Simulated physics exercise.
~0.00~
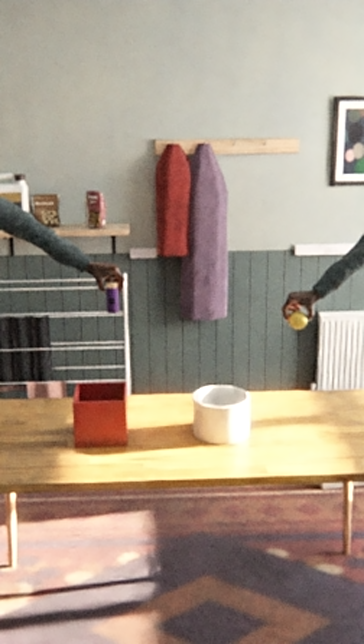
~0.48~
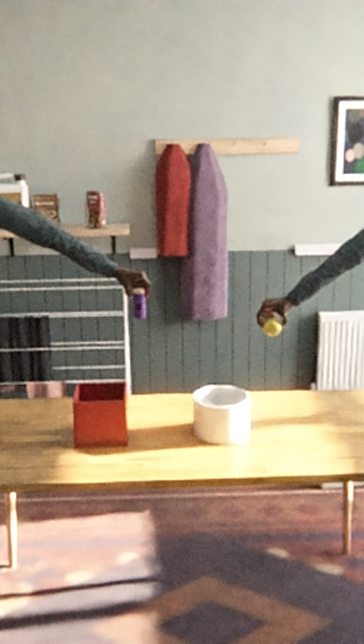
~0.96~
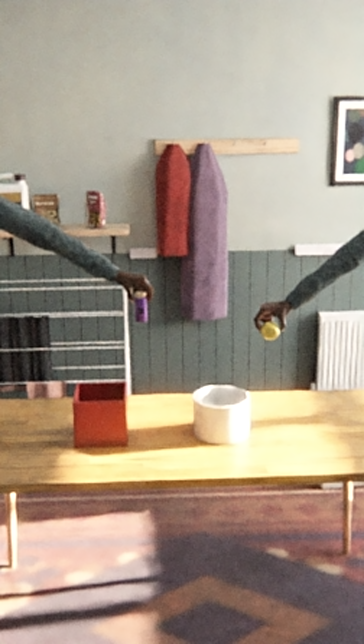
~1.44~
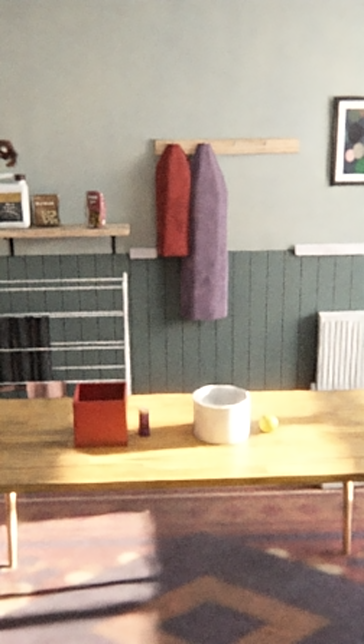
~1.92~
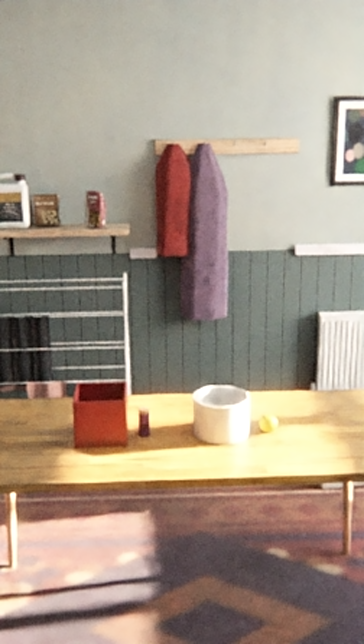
The clip opens on a wooden table holding a red square container on the left and a white round one on the right, with two hands reaching in from opposite sides above them. The left hand holds a small purple shaker upright, and the right holds a yellow apple. Both hands move inward, the shaker going right and the apple left, then pause. They release the objects, which drop as the hands draw back out of view. Both miss, and the shaker rests upright beside the red container while the apple sits to the right of the white one.
